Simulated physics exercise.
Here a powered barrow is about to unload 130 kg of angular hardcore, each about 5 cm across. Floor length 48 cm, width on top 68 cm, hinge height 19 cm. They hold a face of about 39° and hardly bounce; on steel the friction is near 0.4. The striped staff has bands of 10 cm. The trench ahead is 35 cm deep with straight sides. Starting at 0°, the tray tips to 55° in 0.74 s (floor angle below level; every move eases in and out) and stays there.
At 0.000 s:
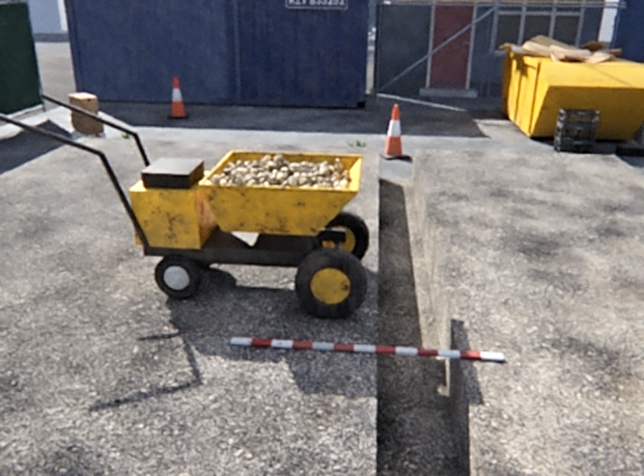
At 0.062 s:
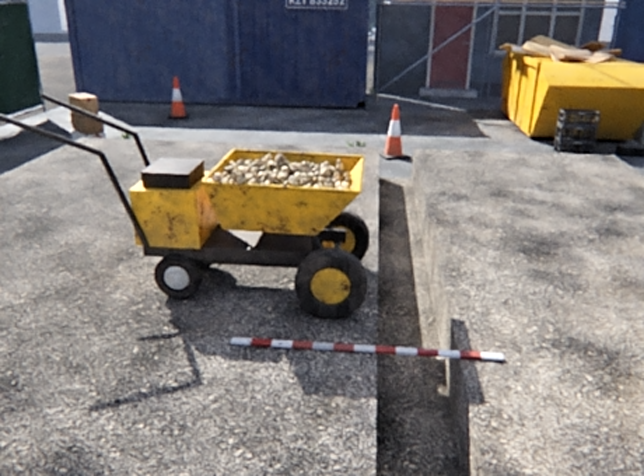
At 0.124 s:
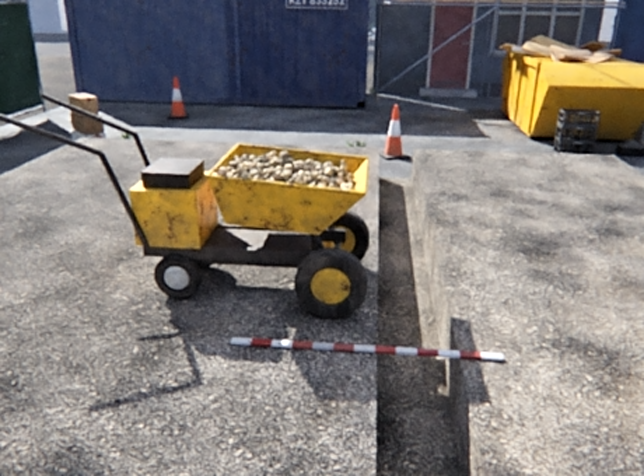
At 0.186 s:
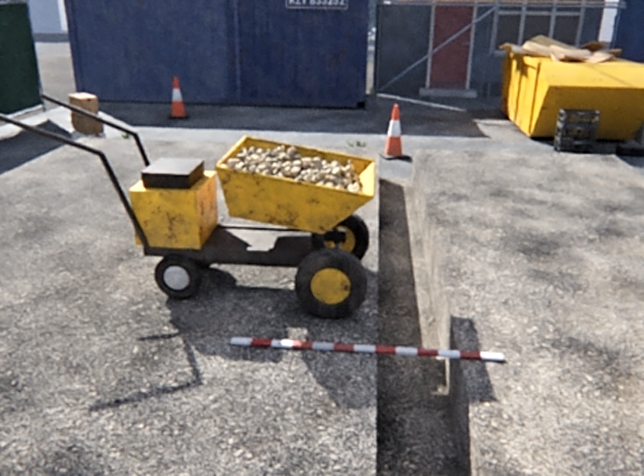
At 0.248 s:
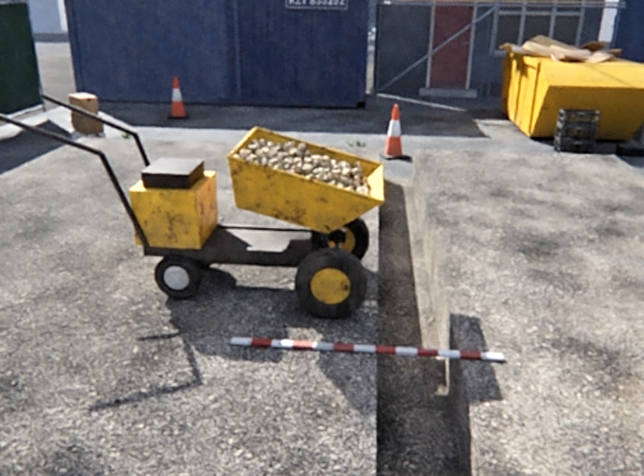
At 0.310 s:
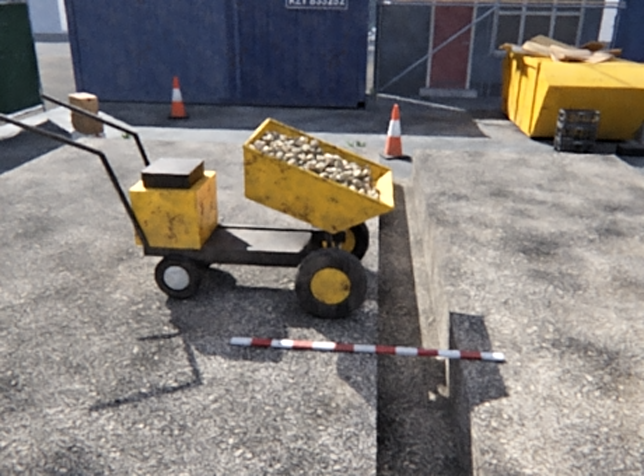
In the video, a yellow powered barrow loaded with stones stands beside a narrow trench, behind a red-and-white striped staff. Its tray tilts gradually forward to the right, the rear rising while the wheels stay in place.
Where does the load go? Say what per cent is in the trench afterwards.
Close to 10 in a hundred.
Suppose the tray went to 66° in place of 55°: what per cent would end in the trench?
In that case some 30 per cent.
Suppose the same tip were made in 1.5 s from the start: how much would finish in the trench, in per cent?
Then about 15 per cent.
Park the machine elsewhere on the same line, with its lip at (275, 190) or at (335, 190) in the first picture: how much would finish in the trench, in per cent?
About 35 and 25 per cent.
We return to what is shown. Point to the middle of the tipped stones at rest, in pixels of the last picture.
Near (469, 294).
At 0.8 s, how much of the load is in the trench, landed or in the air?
About 5 per cent by then.
After 0.6 s the floor is at 46°; 100 % in the tray; the foremost stones are at (407, 218).
After 0.8 s the floor is at 55°; 92 % in the tray, 5 % in the trench, 3 % past the trench; the foremost stones are at (472, 285).
After 1.2 s the floor is at 55°; 68 % in the tray, 6 % in the trench, 26 % past the trench; the foremost stones are at (549, 304).
After 3.1 s the floor is at 55°; 62 % in the tray, 10 % in the trench, 28 % past the trench; the foremost stones are at (593, 302).
